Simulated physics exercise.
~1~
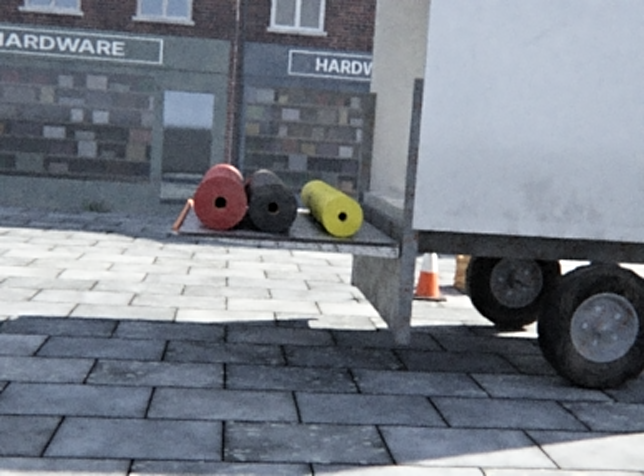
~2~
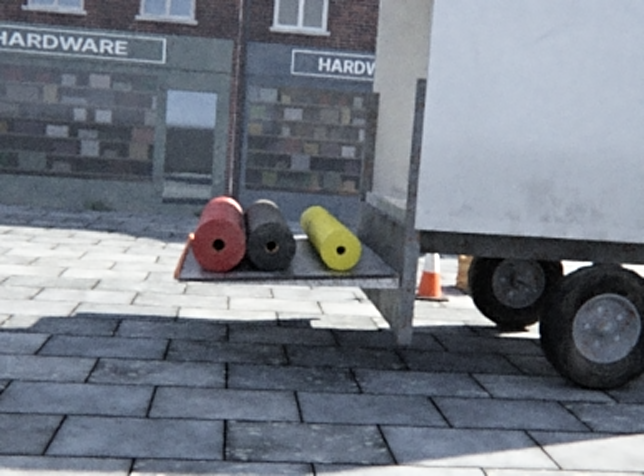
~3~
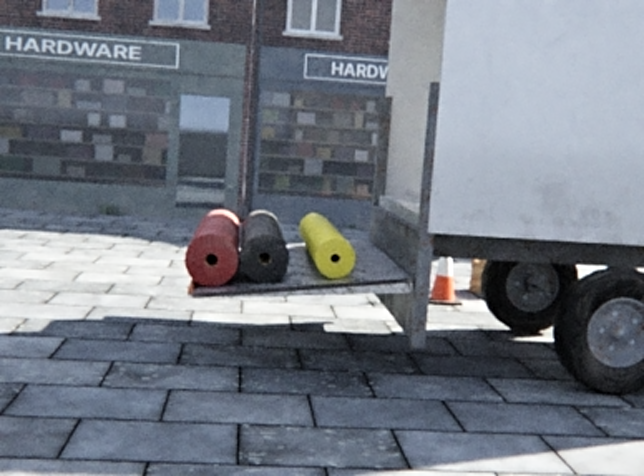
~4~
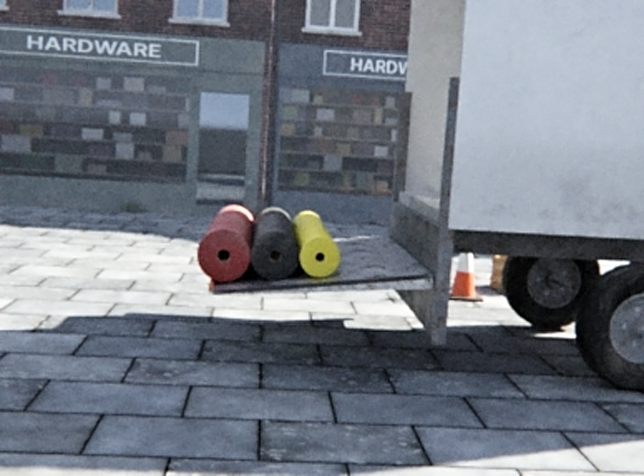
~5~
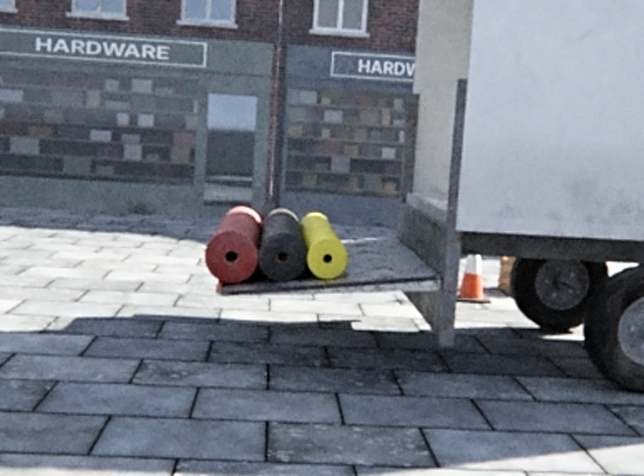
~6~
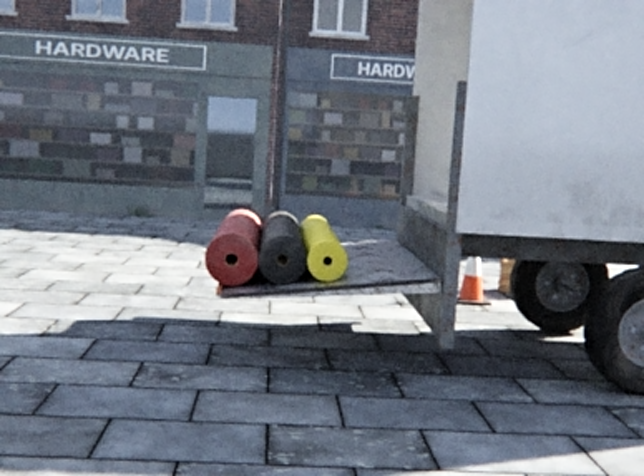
Red, black and yellow rolls riding a lowering truck lift platform, rolling left as it tilts and resting together near its edge.
